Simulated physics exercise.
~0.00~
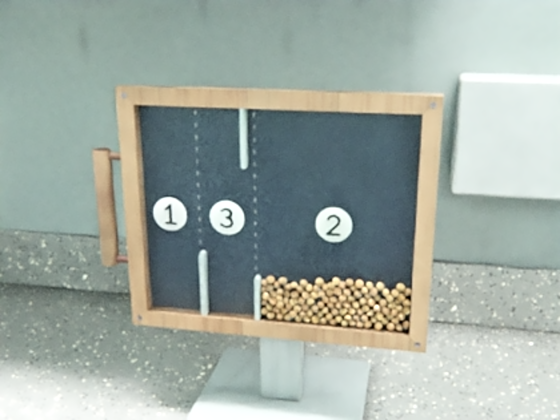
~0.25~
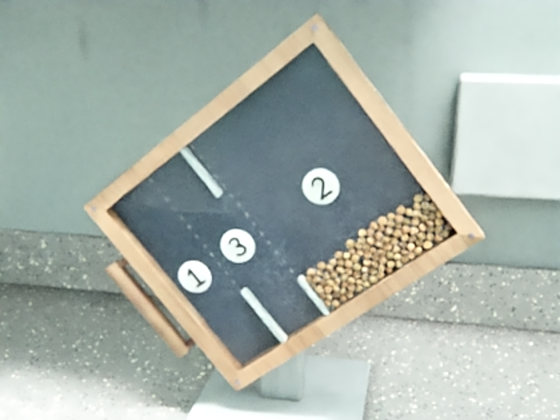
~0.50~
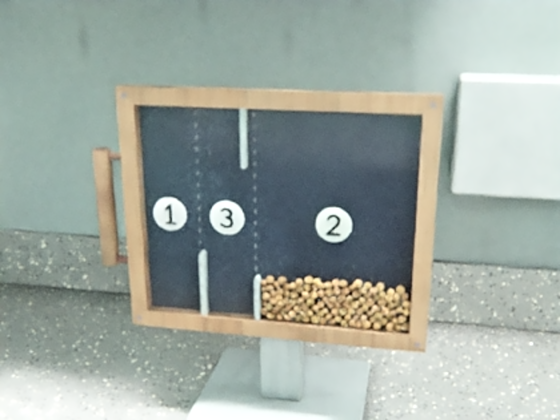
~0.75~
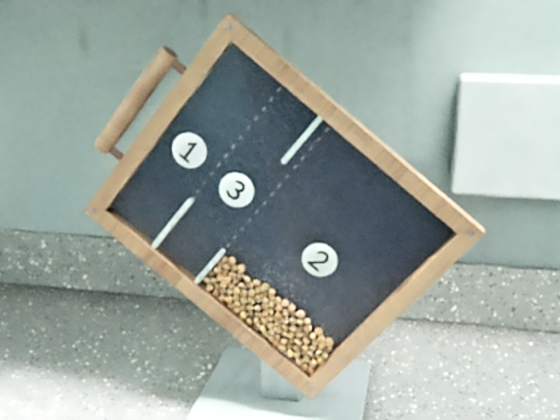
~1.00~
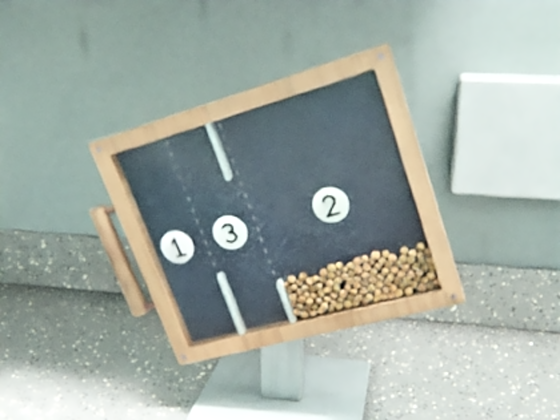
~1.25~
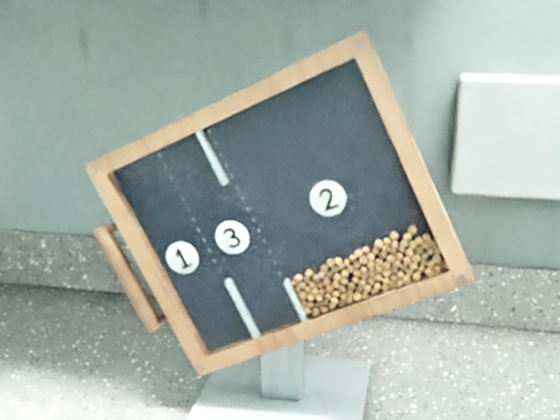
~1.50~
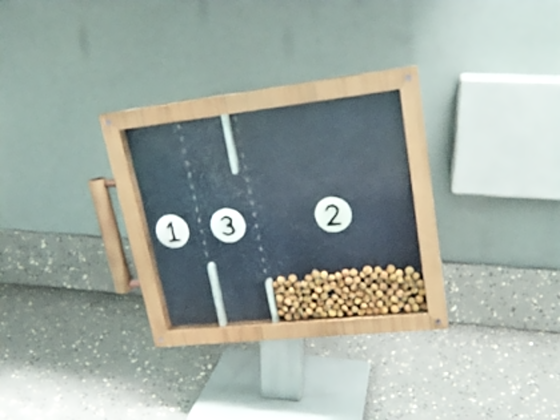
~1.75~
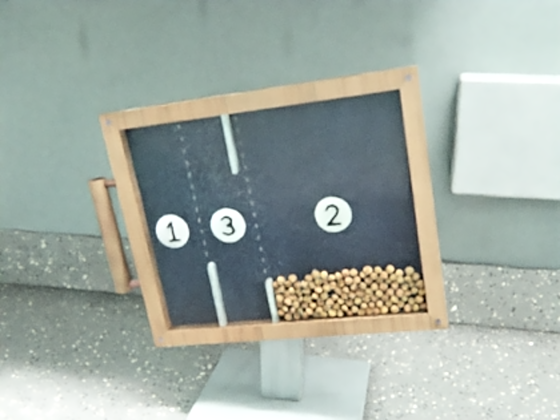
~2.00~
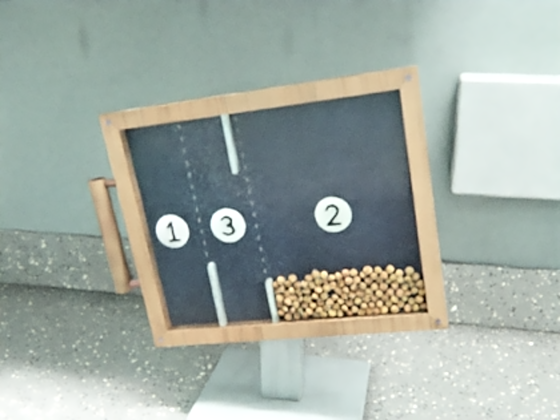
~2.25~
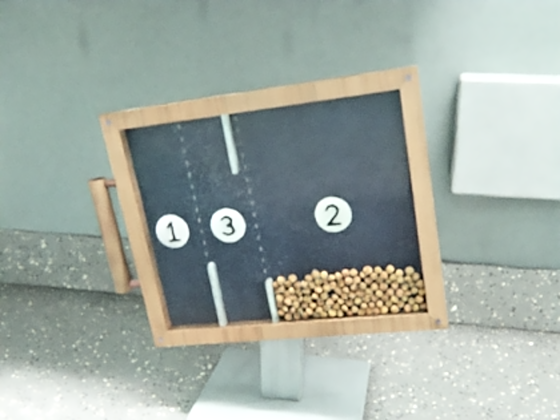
A flat wooden case of beads tilts back and forth, then rests tipped slightly anticlockwise.
